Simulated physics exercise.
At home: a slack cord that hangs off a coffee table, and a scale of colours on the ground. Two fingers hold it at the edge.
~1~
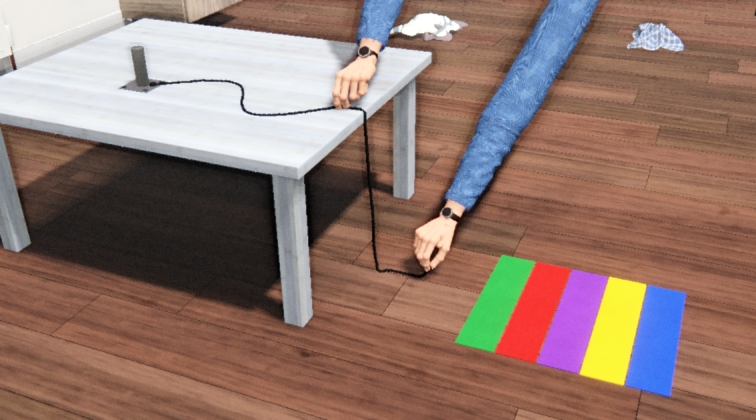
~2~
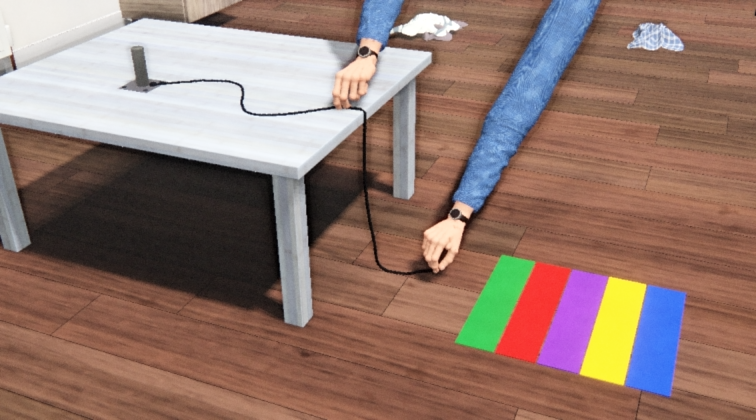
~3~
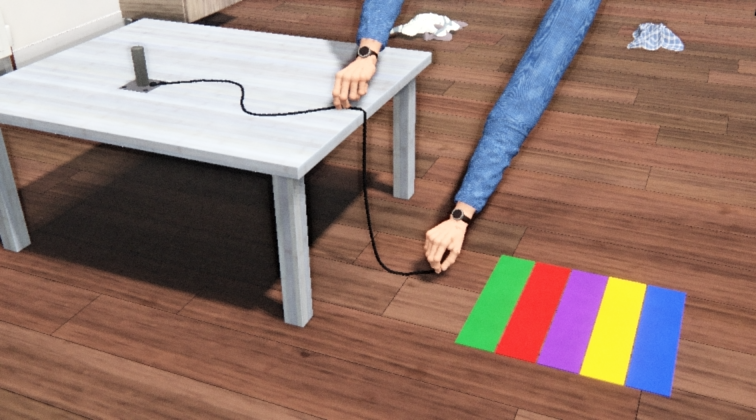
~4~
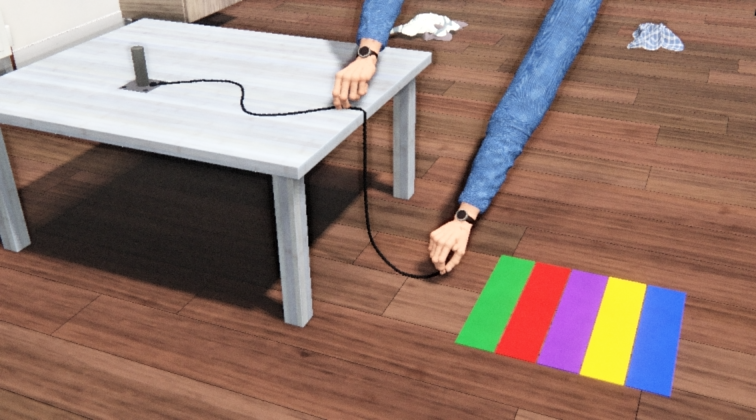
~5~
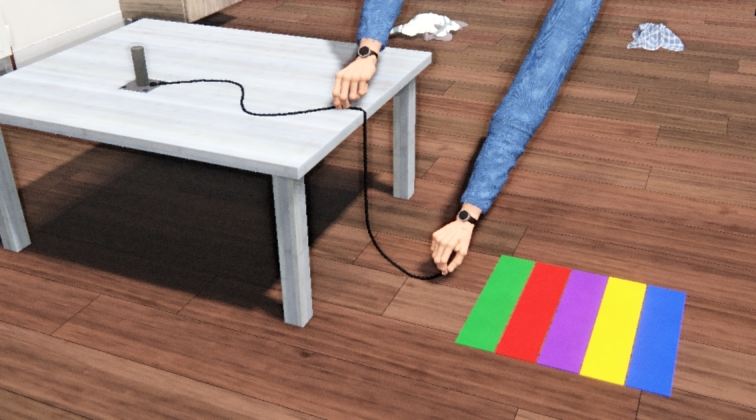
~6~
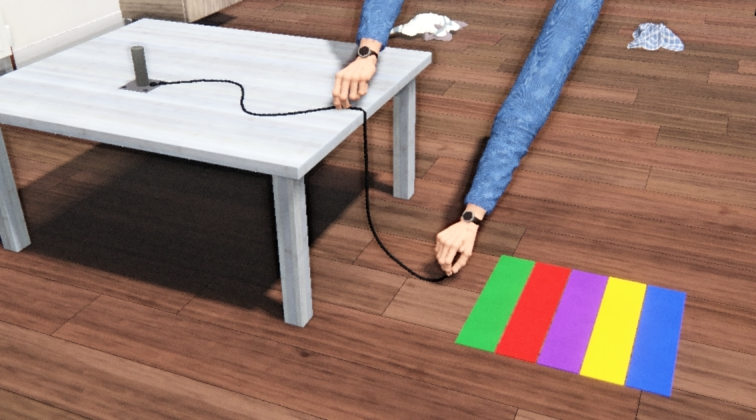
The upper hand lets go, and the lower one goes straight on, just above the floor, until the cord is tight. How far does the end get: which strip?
Over yellow.
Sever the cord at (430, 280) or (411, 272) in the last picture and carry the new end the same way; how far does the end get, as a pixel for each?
In that order: (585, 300) and (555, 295).
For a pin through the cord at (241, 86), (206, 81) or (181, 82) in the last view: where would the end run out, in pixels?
Try by try, around (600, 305), (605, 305) and (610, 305).
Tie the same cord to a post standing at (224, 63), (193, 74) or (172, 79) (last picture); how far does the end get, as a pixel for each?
Try by try, around (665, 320), (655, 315) and (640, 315).
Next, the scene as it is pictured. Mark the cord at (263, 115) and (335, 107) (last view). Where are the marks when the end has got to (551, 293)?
They go to (323, 110) and to (370, 150).
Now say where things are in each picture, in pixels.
The first picture shows end (430, 267); green (483, 329); red (523, 339); purple (564, 349); yellow (607, 359); blue (651, 370).
The second picture shows end (438, 268); cord through (189, 82) (243, 93) (273, 115) (355, 109) (365, 185) (376, 257).
The third picture shows end (441, 269).
The fourth picture shows end (445, 270); cord through (189, 82) (243, 93) (273, 115) (355, 109) (365, 185) (380, 254).
The fifth picture shows end (447, 270).
The sixth picture shows end (451, 271); cord through (189, 82) (243, 93) (273, 115) (355, 109) (367, 186) (388, 253).
A little later, end near (551, 293); over red.
Next, end near (595, 303); over purple.
When it is tight, end near (621, 308); over yellow. The end stops over the yellow strip.
